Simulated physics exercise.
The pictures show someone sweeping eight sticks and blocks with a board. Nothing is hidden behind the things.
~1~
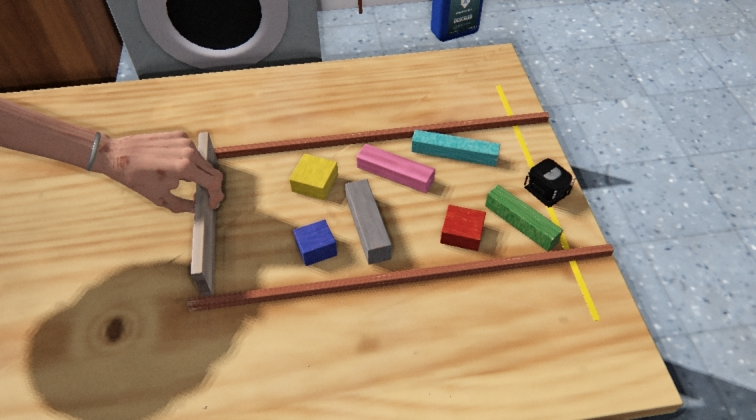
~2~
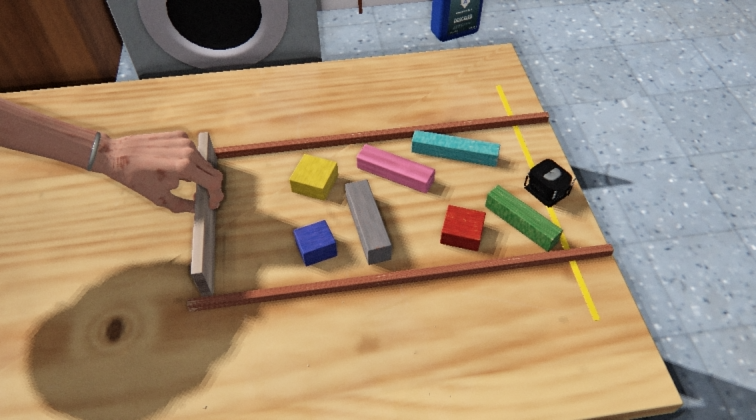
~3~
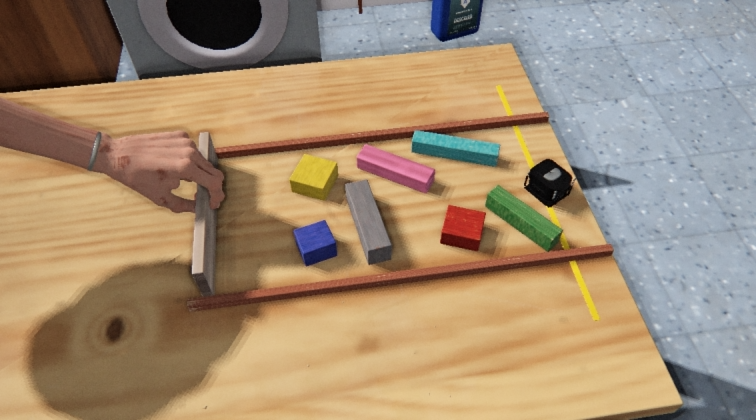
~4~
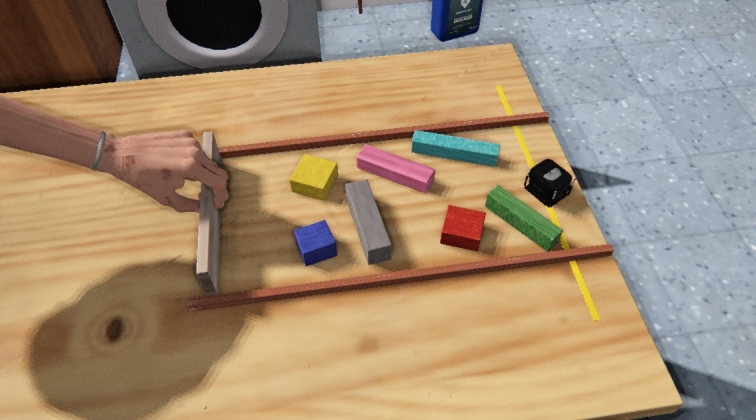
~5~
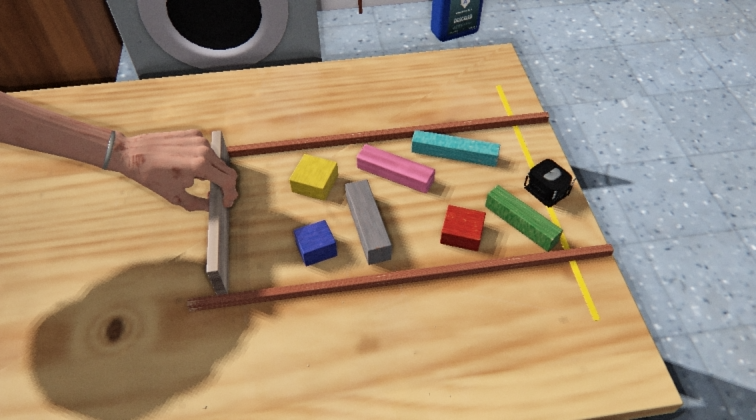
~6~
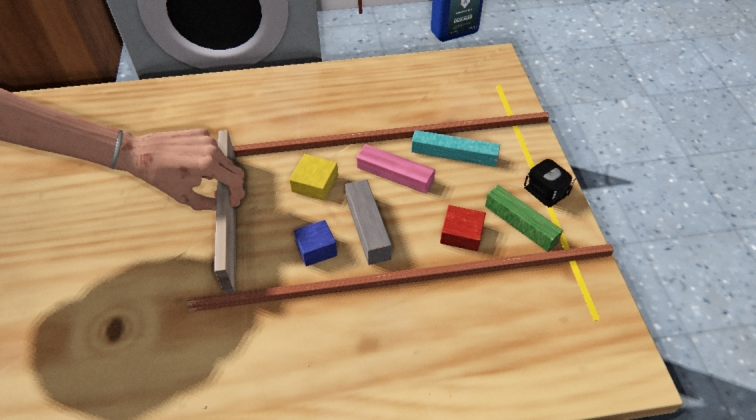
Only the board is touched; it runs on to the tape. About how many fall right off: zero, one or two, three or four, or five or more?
The number that fall off is five or more.
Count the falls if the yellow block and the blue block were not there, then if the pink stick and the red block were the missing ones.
Fallen: 3, and 3 in the other try.
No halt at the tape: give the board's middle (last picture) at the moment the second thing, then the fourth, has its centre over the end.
At (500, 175) for the second, at (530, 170) for the fourth.
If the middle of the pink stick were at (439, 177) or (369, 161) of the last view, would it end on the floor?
In that order, it is lost; does not fall.
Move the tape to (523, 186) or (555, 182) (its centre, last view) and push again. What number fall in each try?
It would be 3 and 6.
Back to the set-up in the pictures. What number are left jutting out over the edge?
That would be 1.
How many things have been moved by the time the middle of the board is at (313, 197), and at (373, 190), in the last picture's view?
2 and 6.
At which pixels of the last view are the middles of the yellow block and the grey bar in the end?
Near (543, 142) and (575, 182).
Early on, none off yet; black case at rest near (549, 183); green bar at rest near (523, 217); turquoise bar at rest near (456, 148).
Finally, the number that fall off is five or more; lost, pink stick, red block, turquoise bar, green bar and black case.
